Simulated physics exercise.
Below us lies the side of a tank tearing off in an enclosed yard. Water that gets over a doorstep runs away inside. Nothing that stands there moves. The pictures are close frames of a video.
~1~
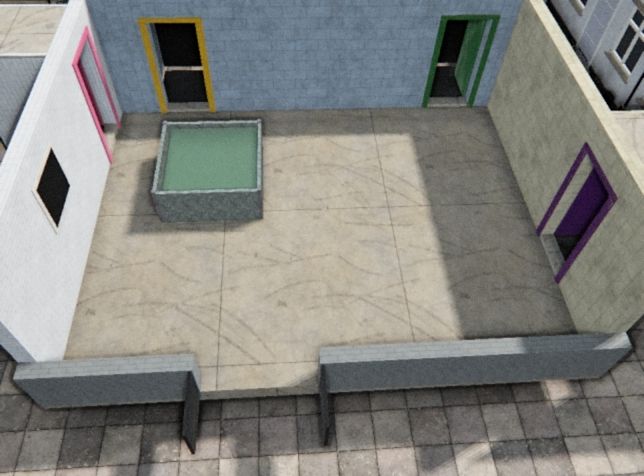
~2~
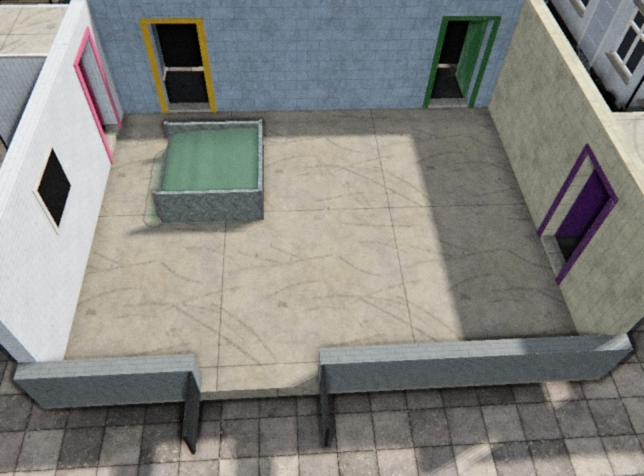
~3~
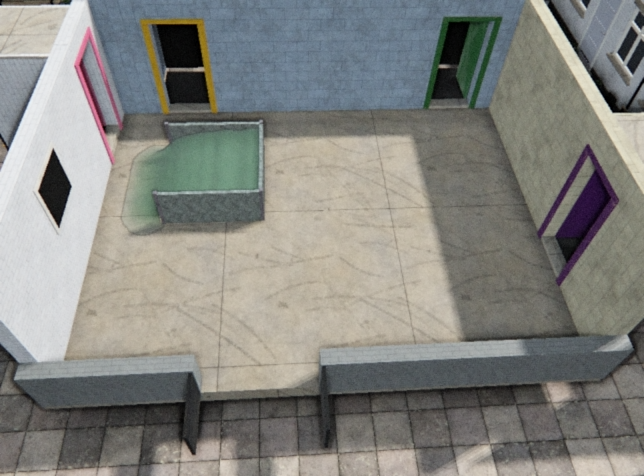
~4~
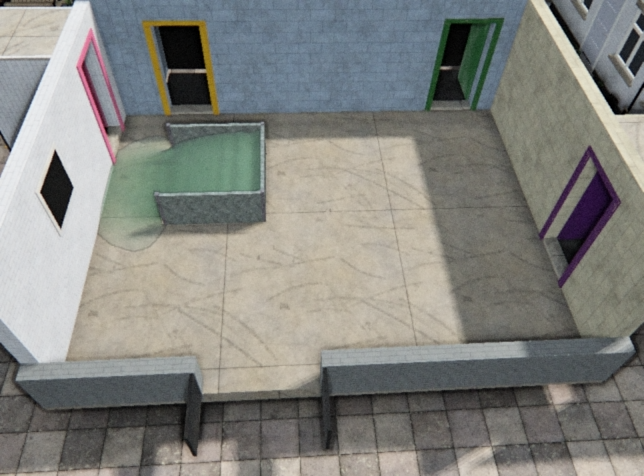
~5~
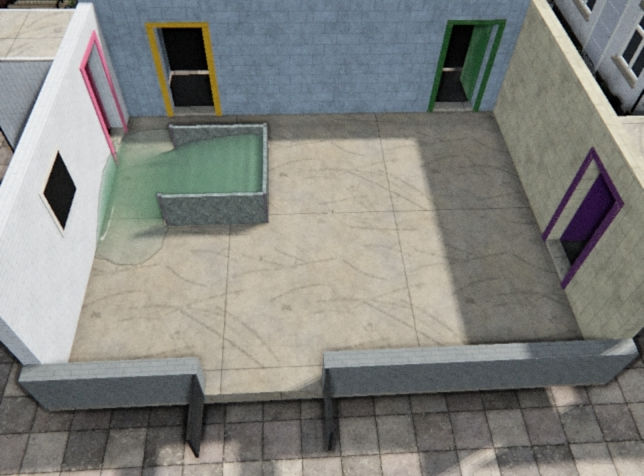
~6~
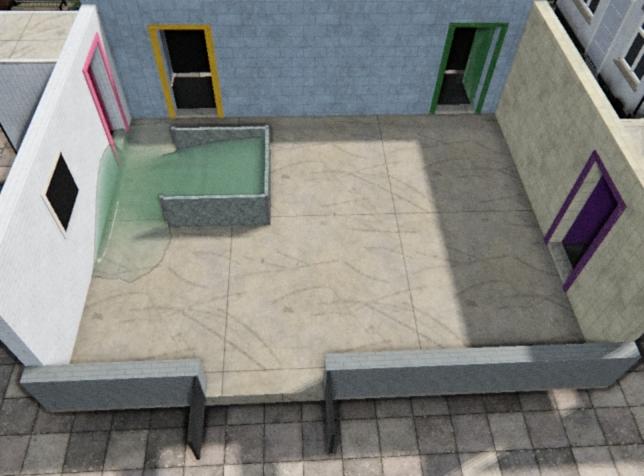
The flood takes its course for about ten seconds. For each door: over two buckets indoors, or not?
The yellow door lets in a lot; the purple door admits no more than that; the green door admits no more than that; the pink door lets in a lot.
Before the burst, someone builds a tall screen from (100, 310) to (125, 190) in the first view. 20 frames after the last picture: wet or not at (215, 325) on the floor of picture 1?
There: Flooded.
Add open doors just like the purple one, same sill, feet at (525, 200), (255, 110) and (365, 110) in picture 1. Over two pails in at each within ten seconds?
As listed: Holds, stays under, is under.
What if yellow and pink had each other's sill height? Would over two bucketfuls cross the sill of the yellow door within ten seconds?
My reading: The yellow door stays under.
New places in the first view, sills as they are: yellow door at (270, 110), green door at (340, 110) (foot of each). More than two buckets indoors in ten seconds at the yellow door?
One by one: The yellow one holds.
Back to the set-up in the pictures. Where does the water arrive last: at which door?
It is the purple door.
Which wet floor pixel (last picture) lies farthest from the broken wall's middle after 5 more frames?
Near (71, 363).
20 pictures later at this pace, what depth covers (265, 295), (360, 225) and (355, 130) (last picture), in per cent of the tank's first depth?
Roughly 2, 0 and 4 per cent, in turn.
A moment on, water covers 10 % of the floor; the yellow door not reached, the purple door not reached, the green door not reached, the pink door over two buckets in.
Next, water covers 25 % of the floor; the yellow door under two buckets in, the purple door not reached, the green door not reached, the pink door over two buckets in.
Then, water covers 40 % of the floor; the yellow door over two buckets in, the purple door not reached, the green door not reached, the pink door far over two buckets in.
Later, water covers 85 % of the floor; the yellow door over two buckets in, the purple door not reached, the green door wet at the sill, nothing in, the pink door far over two buckets in.
In the end, water covers 95 % of the floor; the yellow door over two buckets in, the purple door under two buckets in, the green door wet at the sill, nothing in, the pink door far over two buckets in.
